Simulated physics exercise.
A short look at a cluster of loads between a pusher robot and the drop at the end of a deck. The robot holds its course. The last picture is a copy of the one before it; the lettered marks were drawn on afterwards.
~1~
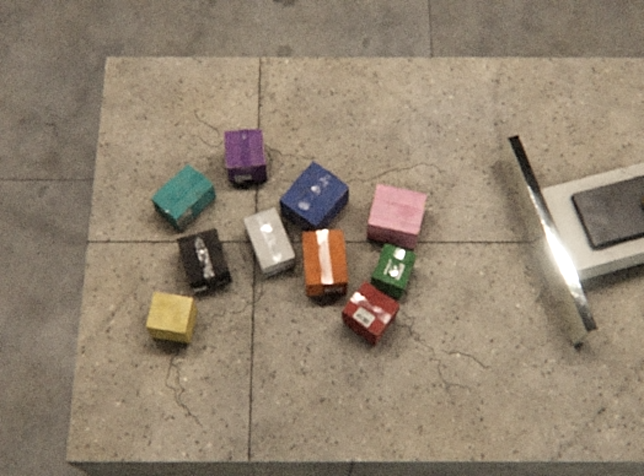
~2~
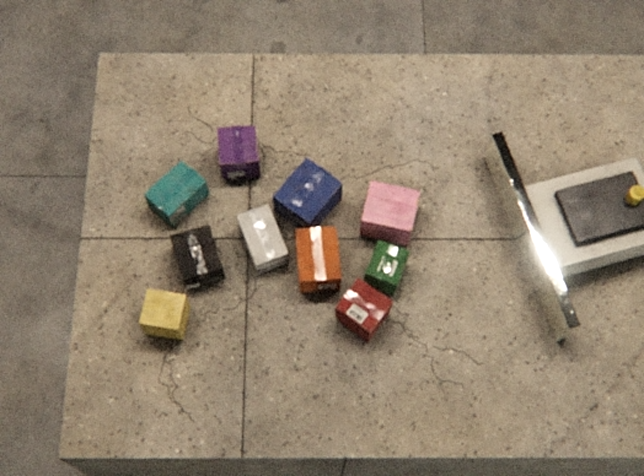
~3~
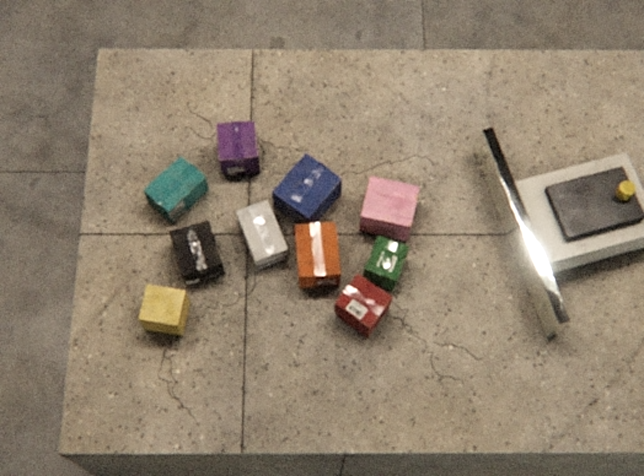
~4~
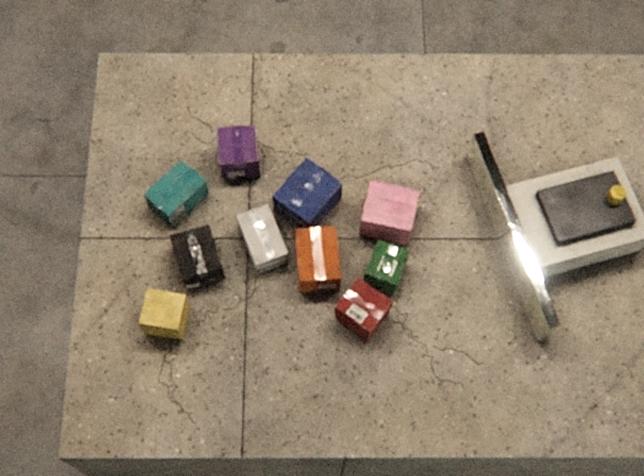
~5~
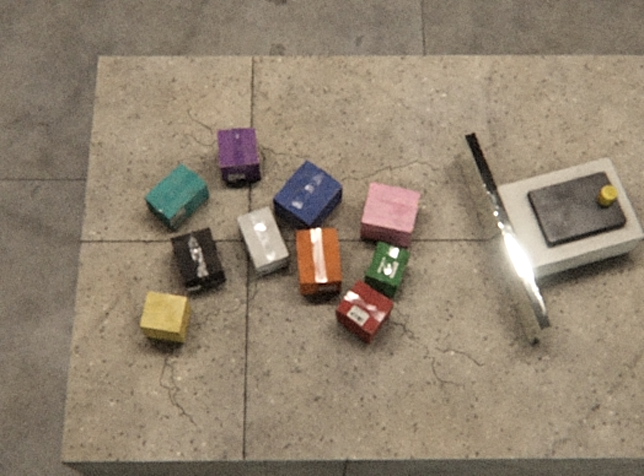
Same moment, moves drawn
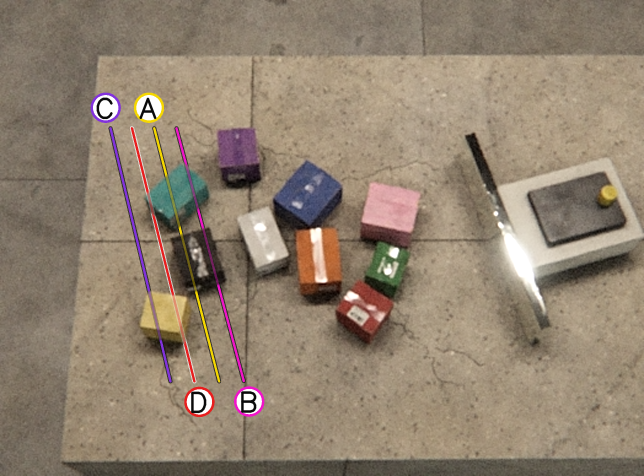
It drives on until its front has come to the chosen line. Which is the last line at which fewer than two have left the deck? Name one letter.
No farther than A.
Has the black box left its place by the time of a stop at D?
By then, yes.
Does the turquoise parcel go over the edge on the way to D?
By then, yes.
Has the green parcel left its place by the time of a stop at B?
Yes.
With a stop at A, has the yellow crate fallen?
No.
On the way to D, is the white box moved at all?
Yes.
On the marked copy, A at (185, 248); B at (208, 248); C at (139, 248); D at (161, 248).
Following A. Soon after the start, robot (456, 209); green parcel (370, 274); pink crate (353, 228).
Later, robot (341, 209); turquoise parcel (167, 199); black box (165, 267).
In the end, robot (251, 210); turquoise parcel over the edge; black box (79, 277); one fallen.
As for the rest, B is within the limit but short; C drops three; D drops two.
